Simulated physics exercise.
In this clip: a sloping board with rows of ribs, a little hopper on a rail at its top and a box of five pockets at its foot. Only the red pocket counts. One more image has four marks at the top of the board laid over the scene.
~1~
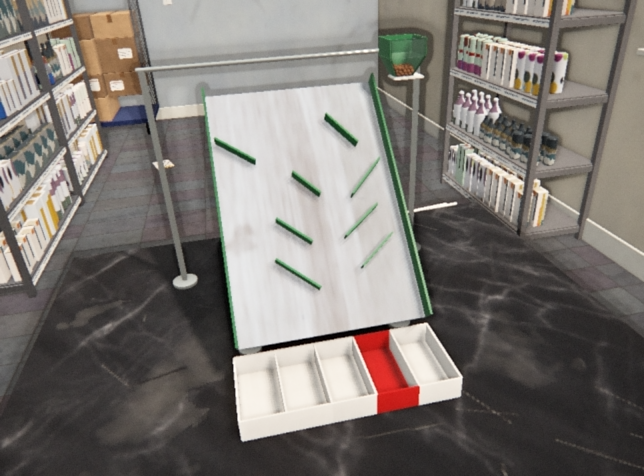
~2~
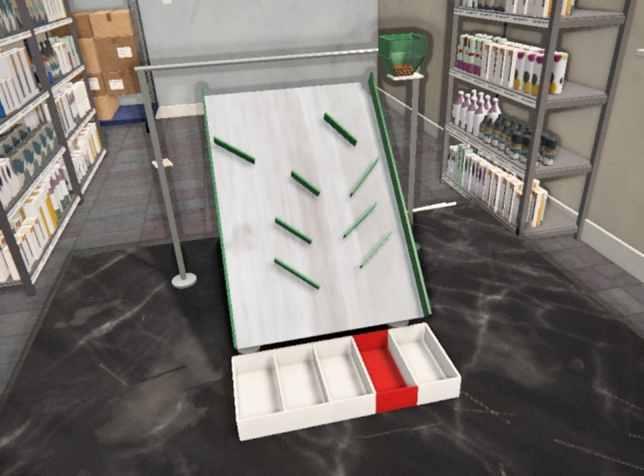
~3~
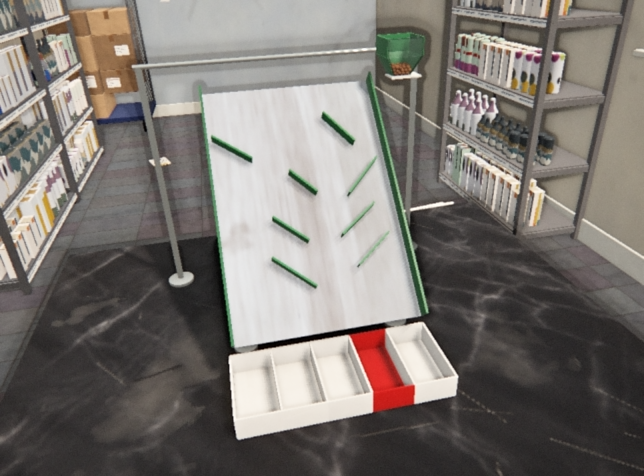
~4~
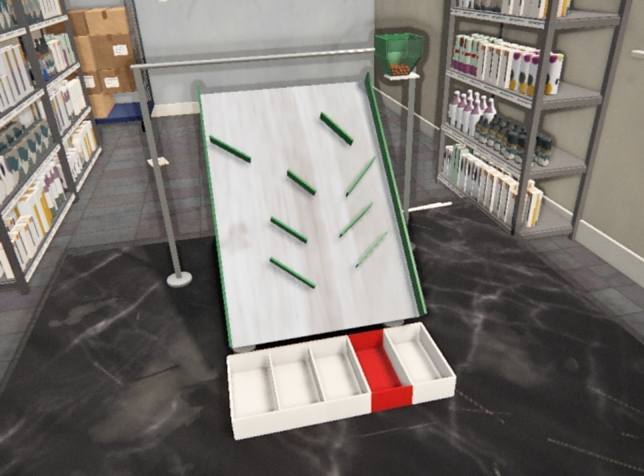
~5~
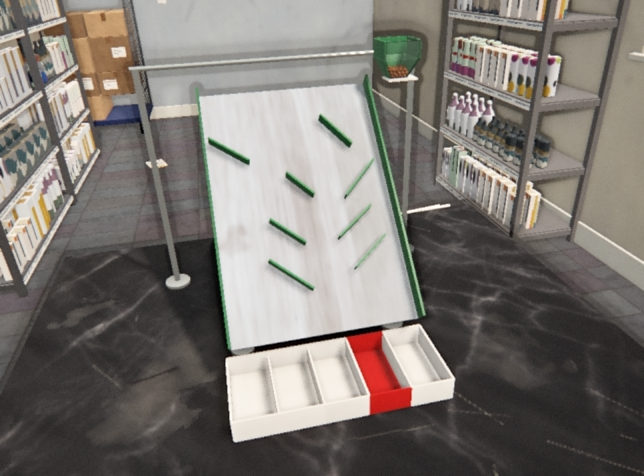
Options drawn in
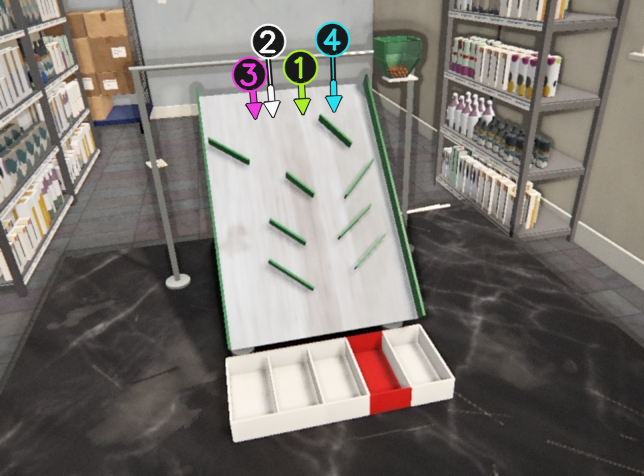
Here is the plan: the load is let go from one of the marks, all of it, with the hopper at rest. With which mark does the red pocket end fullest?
Mark 3.
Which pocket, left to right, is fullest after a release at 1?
It is the third one.
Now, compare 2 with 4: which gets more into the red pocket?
That is mark 2.
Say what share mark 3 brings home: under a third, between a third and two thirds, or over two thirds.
Between a third and two thirds.
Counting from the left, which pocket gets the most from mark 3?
The fourth from the left.
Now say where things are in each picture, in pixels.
Hopper (402, 69), cereal balls, door shut, in the first picture.
Ribs (213, 137) to (255, 159), (325, 112) to (357, 141), (292, 170) to (320, 192), in the second picture.
Ribs (350, 192) to (377, 156), (273, 216) to (310, 239), (343, 234) to (374, 202), in the third picture.
Ribs (270, 257) to (316, 286), (358, 264) to (388, 231), in the fourth picture.
Red pocket (391, 399), number 4 of 5 from the left, in the fifth picture.
On the marked copy, mark 1 meets the board at (302, 108); mark 2 meets the board at (272, 111); mark 3 meets the board at (255, 113); mark 4 meets the board at (334, 106).
With 1, about a tenth in the red pocket, the larger part in other pockets, about a tenth outside the box.
With 2, roughly a third in the red pocket, roughly half in other pockets, about a tenth outside the box.
With 3, roughly half in the red pocket, roughly a third in other pockets, about a tenth outside the box.
With 4, about a tenth in the red pocket, the larger part in other pockets, about a tenth outside the box.
